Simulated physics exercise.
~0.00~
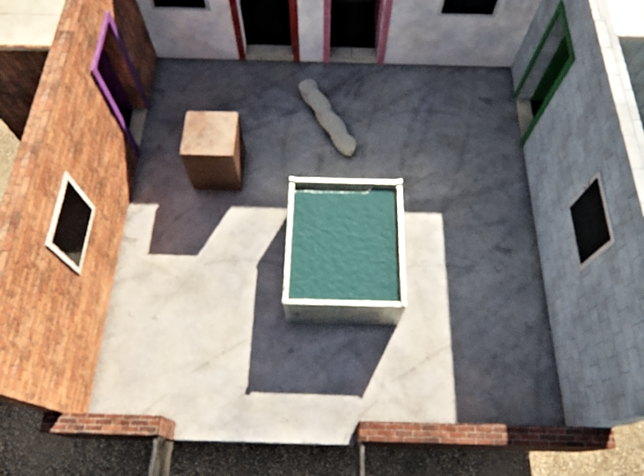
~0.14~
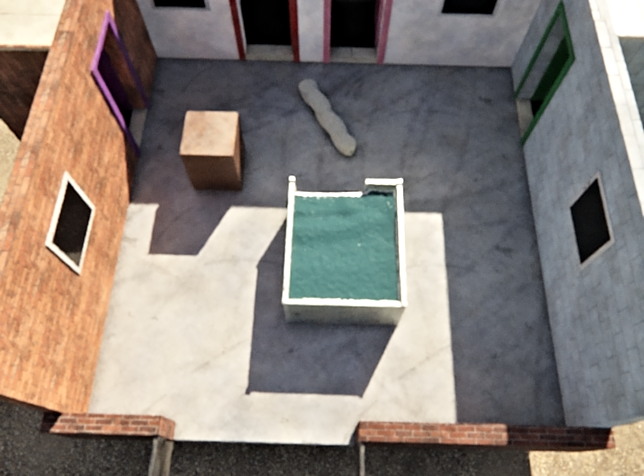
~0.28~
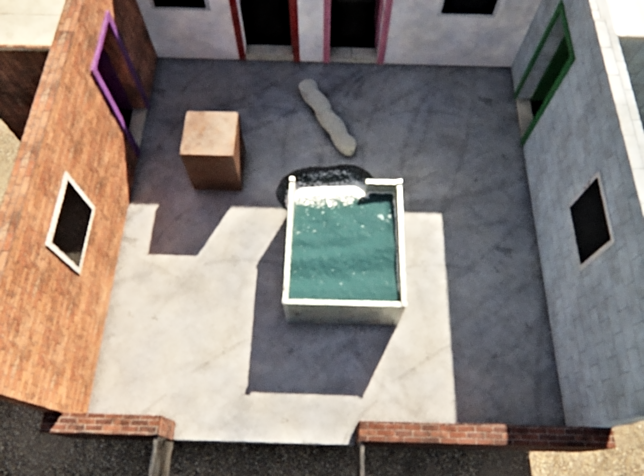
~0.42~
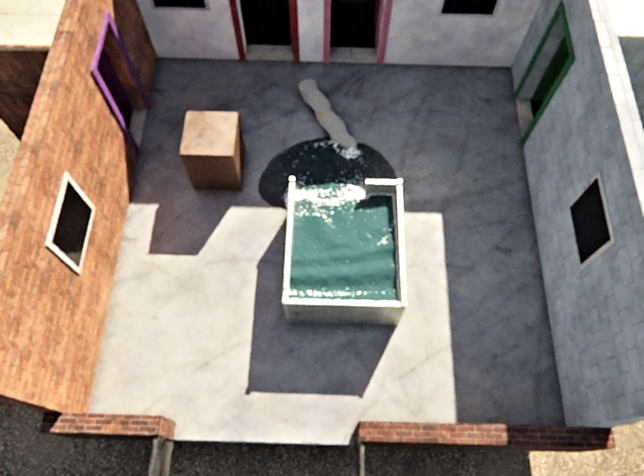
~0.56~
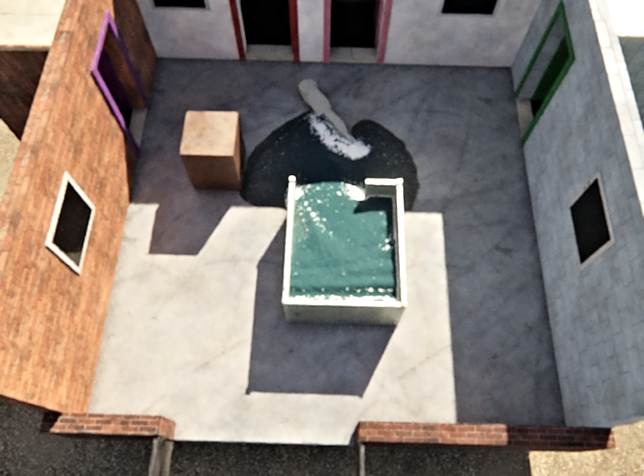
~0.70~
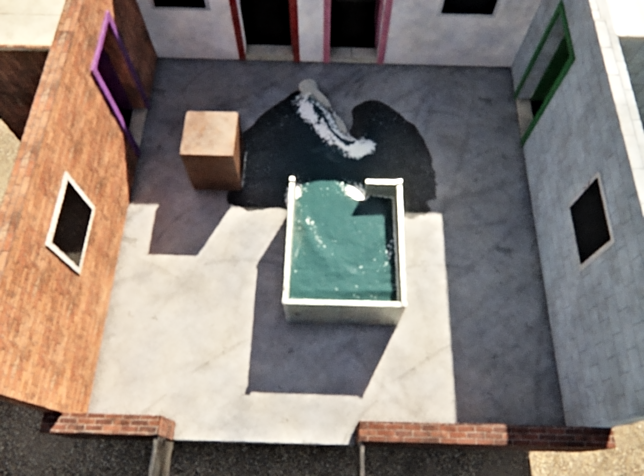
Water poured out through an opening in the far side of a white-walled open tank, spreading dark across the courtyard floor, reaching the low, winding sandbag barrier and washing around it toward the wooden box.
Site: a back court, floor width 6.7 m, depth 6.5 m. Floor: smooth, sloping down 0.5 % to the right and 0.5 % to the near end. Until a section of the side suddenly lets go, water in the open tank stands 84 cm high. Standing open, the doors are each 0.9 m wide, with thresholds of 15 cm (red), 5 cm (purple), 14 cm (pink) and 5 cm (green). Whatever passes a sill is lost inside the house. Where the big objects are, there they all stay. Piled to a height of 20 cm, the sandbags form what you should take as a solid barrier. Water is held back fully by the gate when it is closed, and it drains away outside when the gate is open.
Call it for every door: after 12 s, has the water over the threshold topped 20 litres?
Red door topped, purple door topped, pink door not topped, green door topped.
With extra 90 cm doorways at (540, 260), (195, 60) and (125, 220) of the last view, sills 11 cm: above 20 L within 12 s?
Less, more, less.
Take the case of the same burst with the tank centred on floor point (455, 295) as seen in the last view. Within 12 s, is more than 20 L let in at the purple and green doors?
Lab note: Purple door limit exceeded; green door limit exceeded.
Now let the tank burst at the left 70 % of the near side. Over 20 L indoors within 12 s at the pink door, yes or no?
At the pink door the limit is not exceeded.
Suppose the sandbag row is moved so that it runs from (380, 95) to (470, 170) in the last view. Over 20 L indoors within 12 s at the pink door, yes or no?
Compared to the limit, pink goes beyond.
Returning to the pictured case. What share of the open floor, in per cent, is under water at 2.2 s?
Covered: Roughly 35 per cent.
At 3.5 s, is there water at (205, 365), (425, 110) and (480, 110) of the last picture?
Listed in turn: Spared so far / swamped / swamped.
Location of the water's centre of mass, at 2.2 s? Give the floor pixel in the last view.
Near (318, 157).
After 1.4 s water covers 30 % of the floor and is deepest (42 cm) near (337, 153); red door 25 cm at the sill, 23 L in, purple door not reached, pink door not reached, green door not reached.
After 2.2 s water covers 35 % of the floor and is deepest (50 cm) near (158, 59); red door 29 cm at the sill, 92 L in, purple door not reached, pink door 17 cm at the sill, 2 L in, green door 4 cm at the sill, 0 L in.
After 3.5 s water covers 50 % of the floor and is deepest (29 cm) near (166, 67); red door 16 cm at the sill, 144 L in, purple door 11 cm at the sill, 7 L in, pink door 8 cm at the sill, 5 L in, green door 10 cm at the sill, 15 L in.
After 7.0 s water covers 85 % of the floor and is deepest (12 cm) near (88, 418); red door 9 cm at the sill, 150 L in, purple door 8 cm at the sill, 56 L in, pink door 3 cm at the sill, 5 L in, green door 8 cm at the sill, 60 L in.
After 12.0 s water covers 95 % of the floor and is deepest (10 cm) near (565, 432); red door 4 cm at the sill, 150 L in, purple door 4 cm at the sill, 65 L in, pink door 2 cm at the sill, 5 L in, green door 6 cm at the sill, 77 L in.
